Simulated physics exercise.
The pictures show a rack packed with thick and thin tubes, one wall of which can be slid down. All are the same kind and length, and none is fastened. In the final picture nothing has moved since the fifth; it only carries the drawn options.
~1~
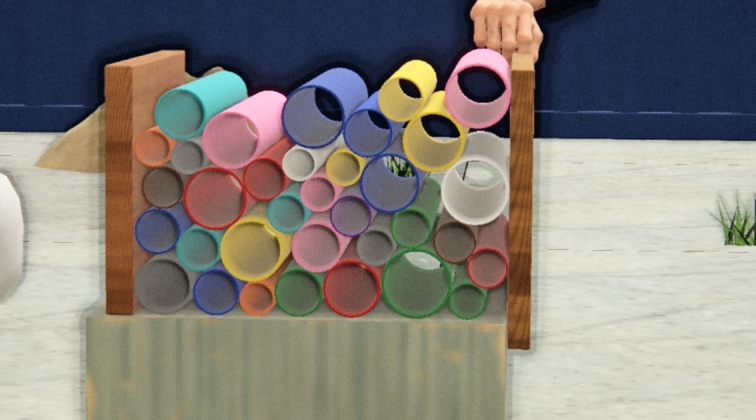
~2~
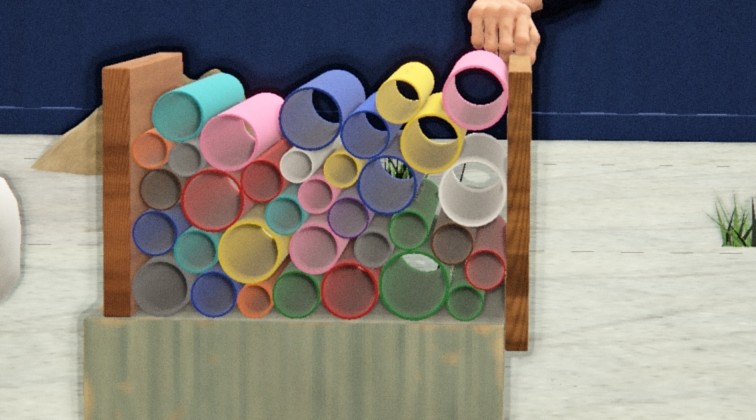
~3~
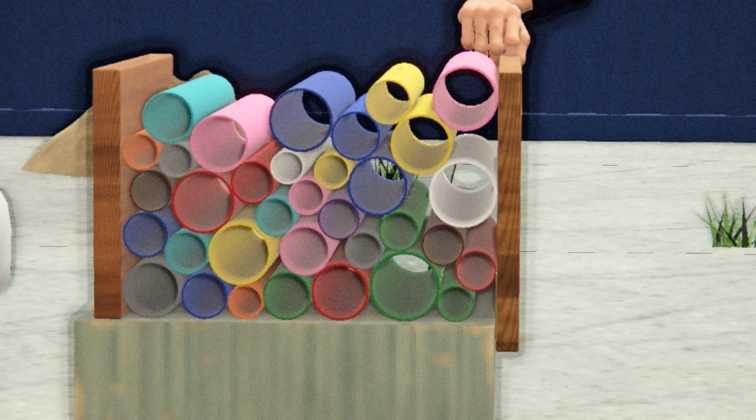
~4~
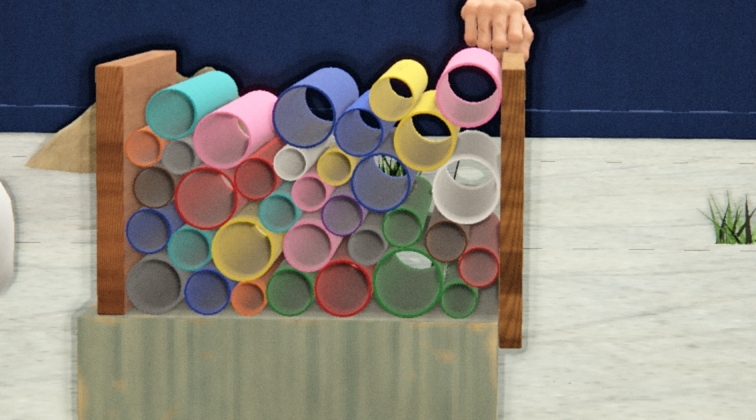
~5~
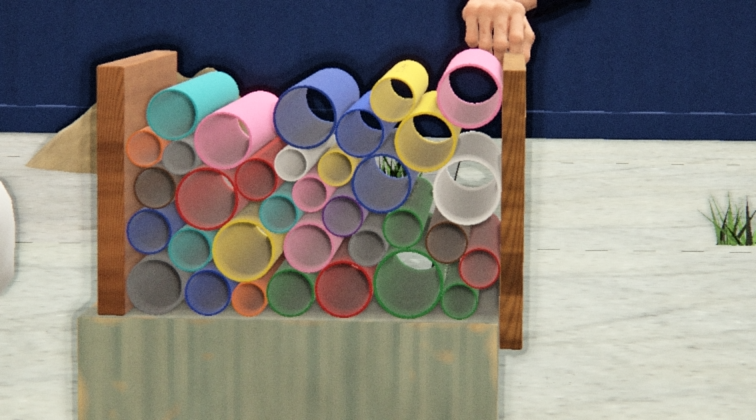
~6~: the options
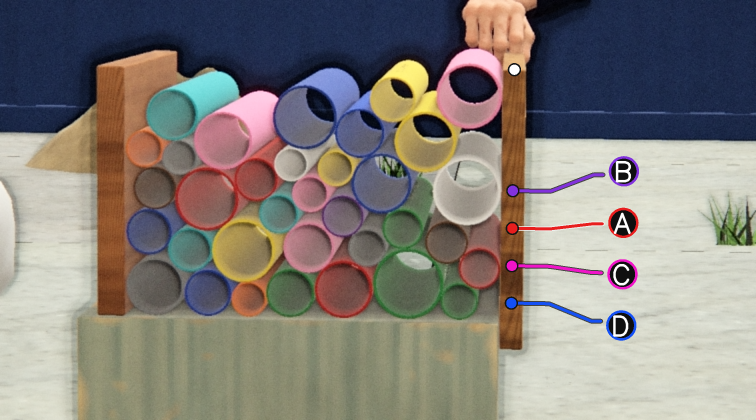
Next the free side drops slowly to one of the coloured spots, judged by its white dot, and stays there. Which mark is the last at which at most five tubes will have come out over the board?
C is the limit.
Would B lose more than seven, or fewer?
Fewer than seven.
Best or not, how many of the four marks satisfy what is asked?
Three of the four.
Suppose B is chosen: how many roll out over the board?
With B, one.
On the marked copy, A at (512, 229); B at (513, 191); C at (512, 266); D at (511, 304); the white dot at (514, 70).
Following C. Soon after the start, top of the board (502, 165).
Later, top of the board (500, 265).
In the end, top of the board (500, 265), three out over the board.
As for the rest, A one out over the board; B one out over the board; D more than five out over the board.
